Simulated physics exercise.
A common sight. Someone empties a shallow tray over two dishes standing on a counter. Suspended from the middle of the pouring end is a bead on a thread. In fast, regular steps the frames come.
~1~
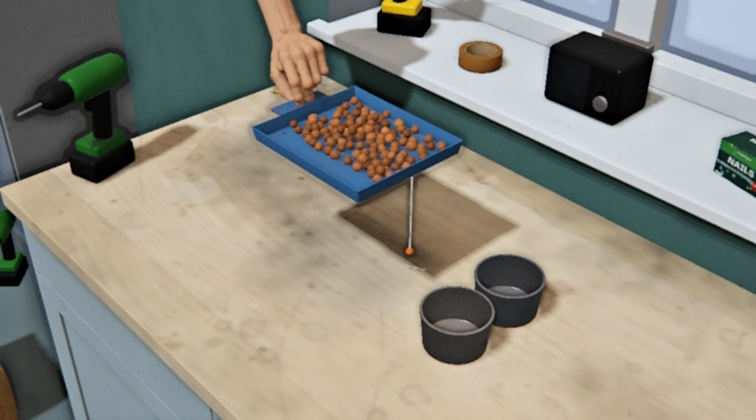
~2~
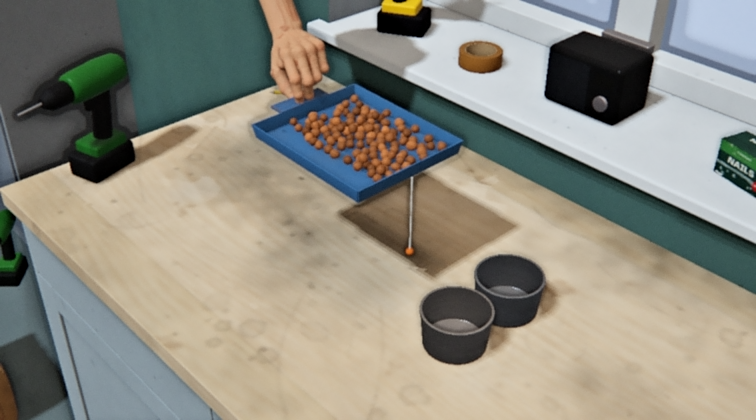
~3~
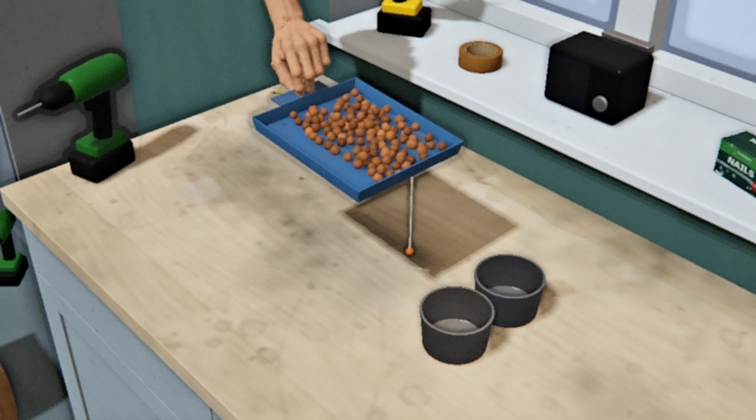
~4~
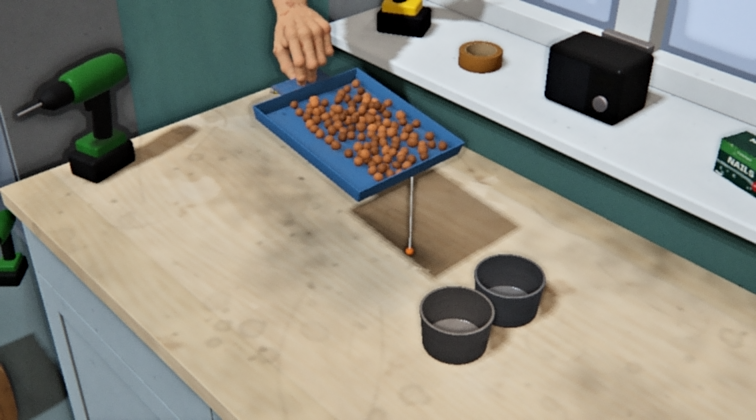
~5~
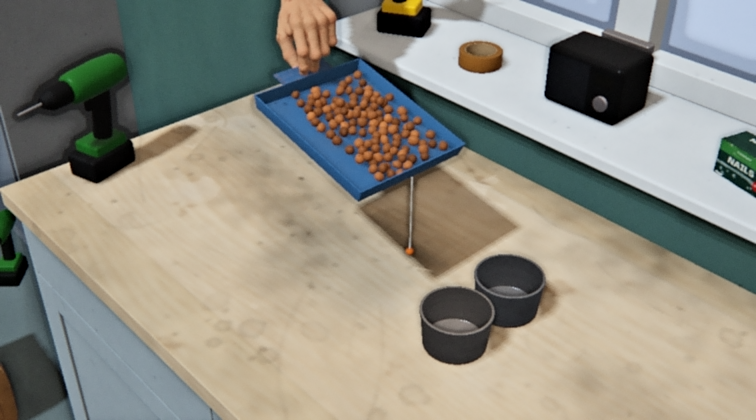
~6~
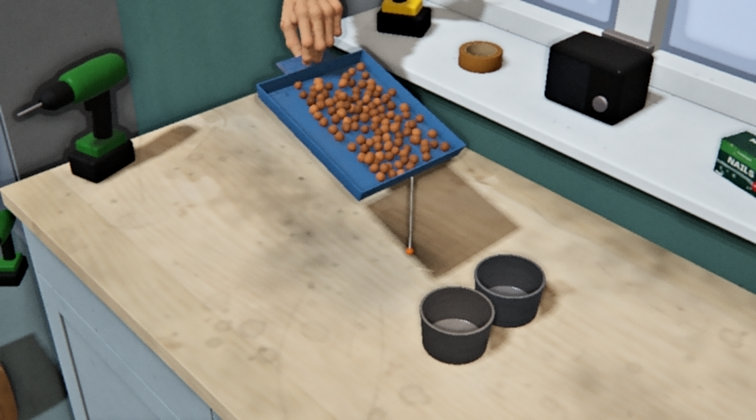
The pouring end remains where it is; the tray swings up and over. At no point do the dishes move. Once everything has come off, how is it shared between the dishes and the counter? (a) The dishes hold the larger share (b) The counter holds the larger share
Option b: The counter holds the larger share.
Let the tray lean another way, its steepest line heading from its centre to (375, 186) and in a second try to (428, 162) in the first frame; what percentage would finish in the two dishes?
Somewhere close to 10 % the first time, 10 % the second.
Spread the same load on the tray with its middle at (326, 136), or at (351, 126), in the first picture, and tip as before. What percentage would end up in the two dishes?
Around 10 then around 30 per cent.
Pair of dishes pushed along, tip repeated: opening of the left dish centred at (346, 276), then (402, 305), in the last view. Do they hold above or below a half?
For the earlier try a smaller portion is kept, for the later one a larger portion.
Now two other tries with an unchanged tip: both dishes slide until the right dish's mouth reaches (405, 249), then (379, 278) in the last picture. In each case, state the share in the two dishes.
In turn 0 and 0 in a hundred.
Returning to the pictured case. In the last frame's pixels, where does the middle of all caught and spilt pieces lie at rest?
I'd place the middle at about (455, 300).
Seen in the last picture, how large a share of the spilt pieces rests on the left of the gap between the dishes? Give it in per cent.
80 per cent, about.
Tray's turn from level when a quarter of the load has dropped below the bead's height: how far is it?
At about 115°.
Shortly afterwards, tray tipped steeply; all but a few on the tray; only a few in the air.
Next, tray tipped past a quarter turn; all but a few on the tray; only a few in the left dish; only a few in the right dish; only a few outside both.
Some moments later, tray tipped past a quarter turn; a little in the left dish; a little in the right dish; the bulk outside both.
In the end, tray tipped past a quarter turn; a little in the left dish; a little in the right dish; the bulk outside both.
